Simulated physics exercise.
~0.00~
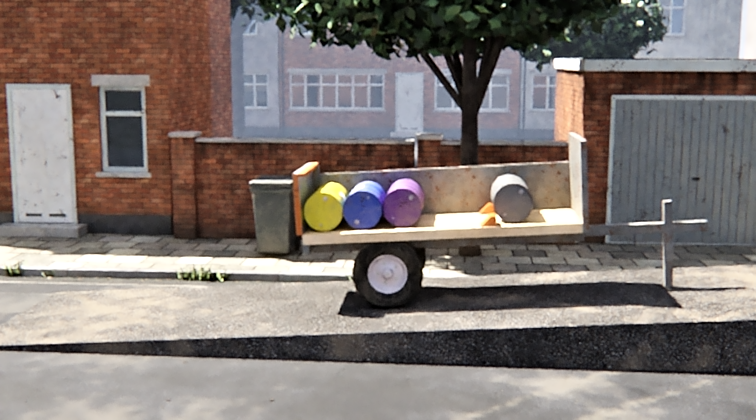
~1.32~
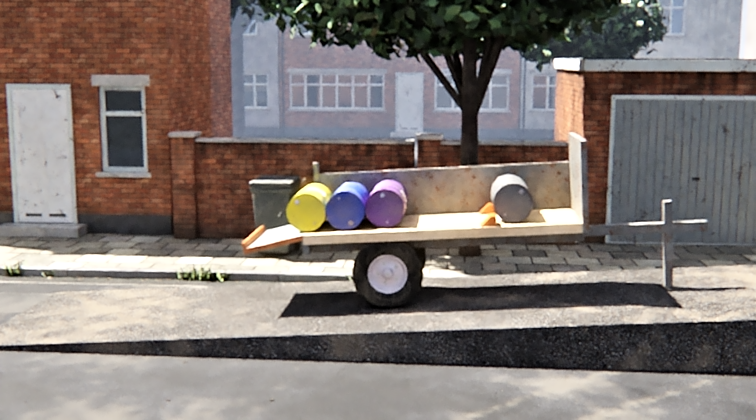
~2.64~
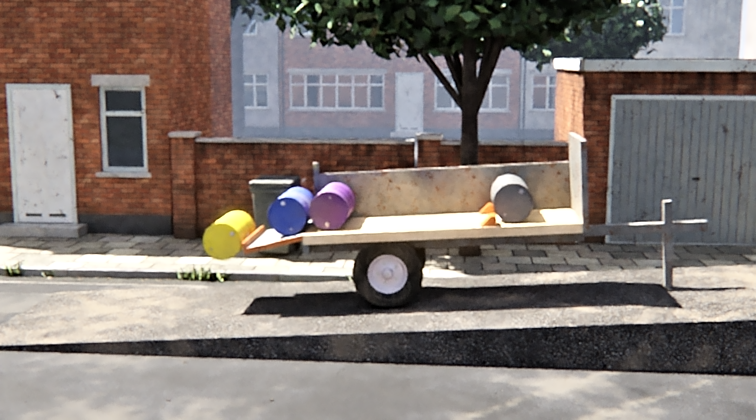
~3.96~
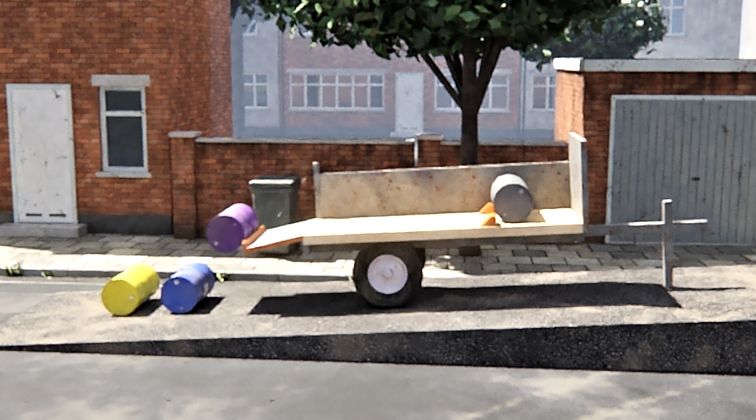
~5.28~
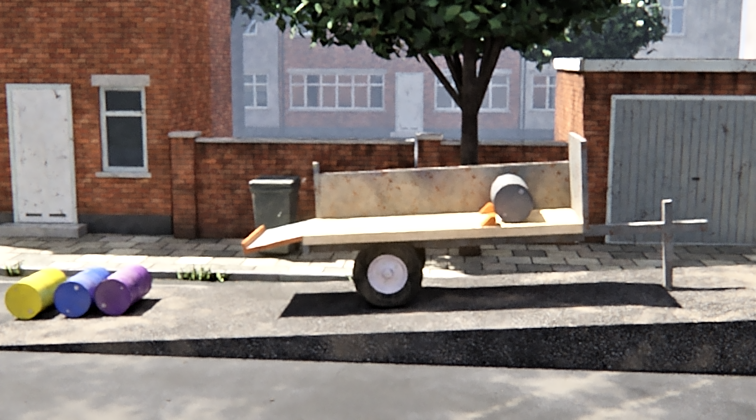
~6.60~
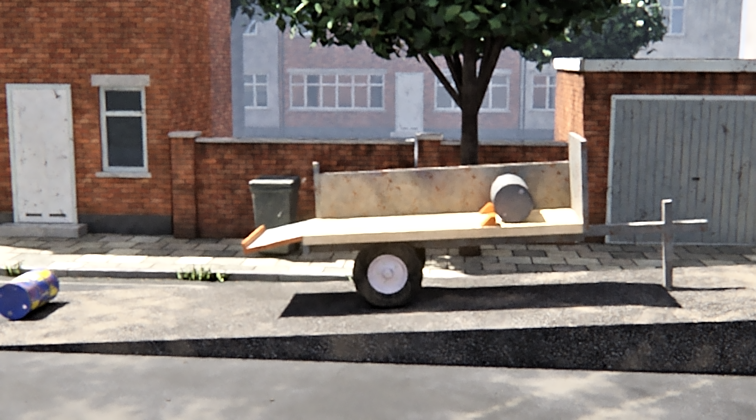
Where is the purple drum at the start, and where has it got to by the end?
At the start the purple drum is on the trailer bed, to the right of the blue one. By the end it is down on the road at the far left, well away from the trailer.
